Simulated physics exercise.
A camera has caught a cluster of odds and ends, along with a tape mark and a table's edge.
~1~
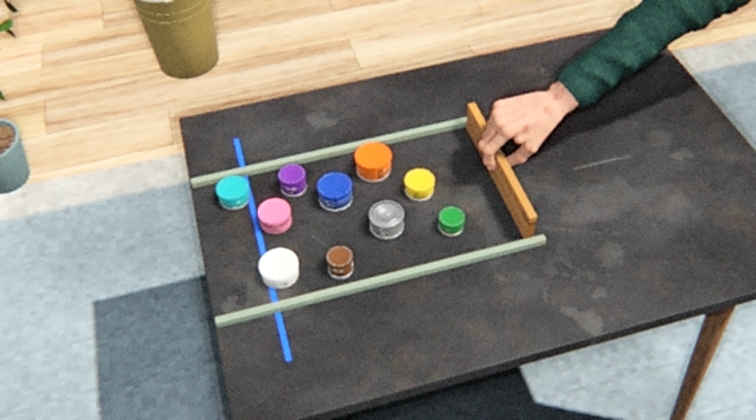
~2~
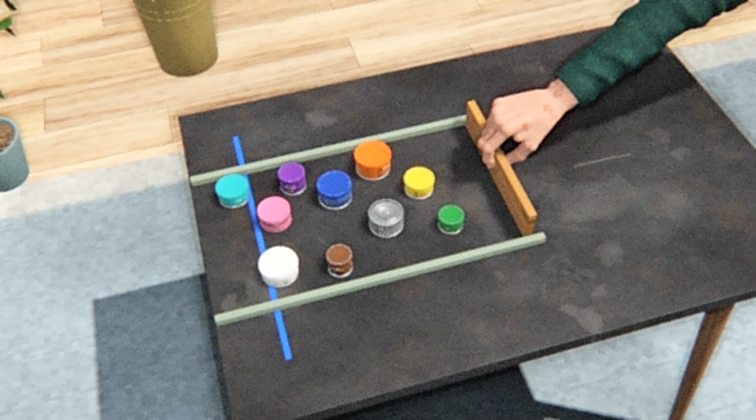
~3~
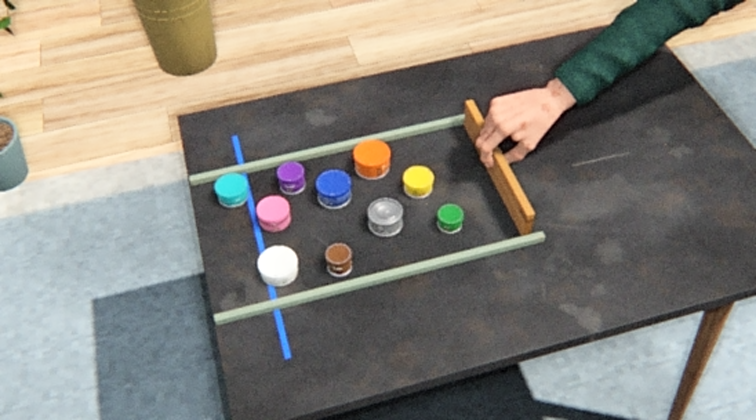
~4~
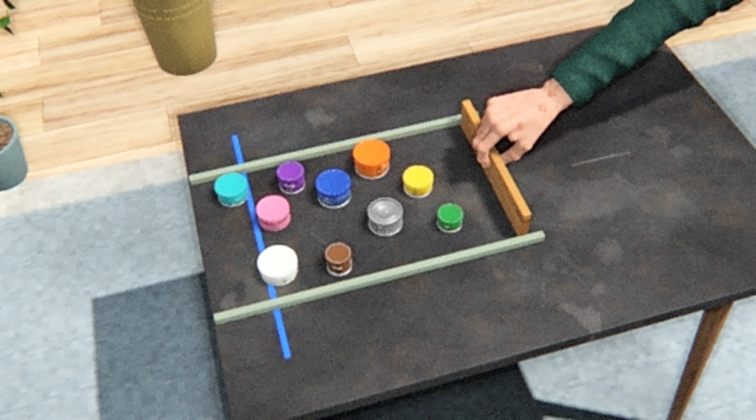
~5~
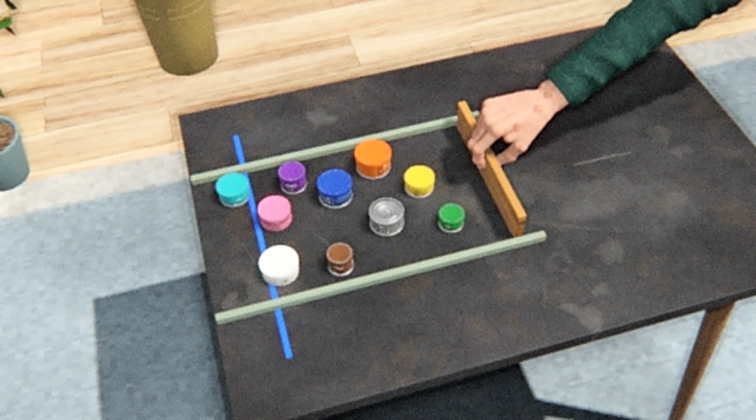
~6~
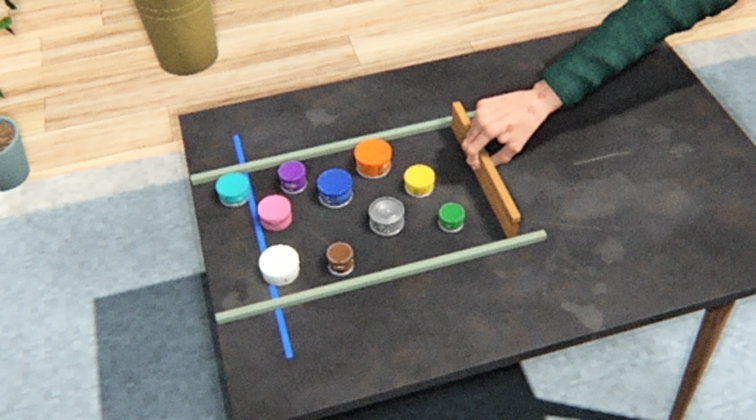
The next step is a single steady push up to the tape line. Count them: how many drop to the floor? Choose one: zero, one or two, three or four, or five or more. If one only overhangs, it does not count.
One or two.
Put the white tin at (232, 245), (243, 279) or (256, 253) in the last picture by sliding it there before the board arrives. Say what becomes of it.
Try one it is not knocked off; try two it is not knocked off; try three it is not knocked off.
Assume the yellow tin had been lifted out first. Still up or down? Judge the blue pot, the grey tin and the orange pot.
Blue pot - safe, grey tin - safe, orange pot - safe.
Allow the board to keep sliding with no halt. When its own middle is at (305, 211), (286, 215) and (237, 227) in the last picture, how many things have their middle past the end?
Past-the-end tally - position 1: 0, position 2: 0, position 3: 5.
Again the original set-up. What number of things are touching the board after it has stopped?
The count is 5.
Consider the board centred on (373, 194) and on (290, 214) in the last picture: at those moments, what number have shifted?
Moved so far: 5, then 10.
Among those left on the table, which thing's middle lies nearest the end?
That is the purple tin.
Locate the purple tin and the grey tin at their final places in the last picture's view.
The purple tin stops around (199, 187); the grey tin around (245, 247).
Soon after, none off yet; turquoise tin at rest near (234, 190); white tin at rest near (280, 266); pink tub at rest near (275, 213).
After that, none off yet; turquoise tin displaced about its own width near (212, 194); white tin displaced a little near (268, 268); pink tub displaced about its own width near (241, 230).
In the end, the number that fall off is one or two; gone, turquoise tin.
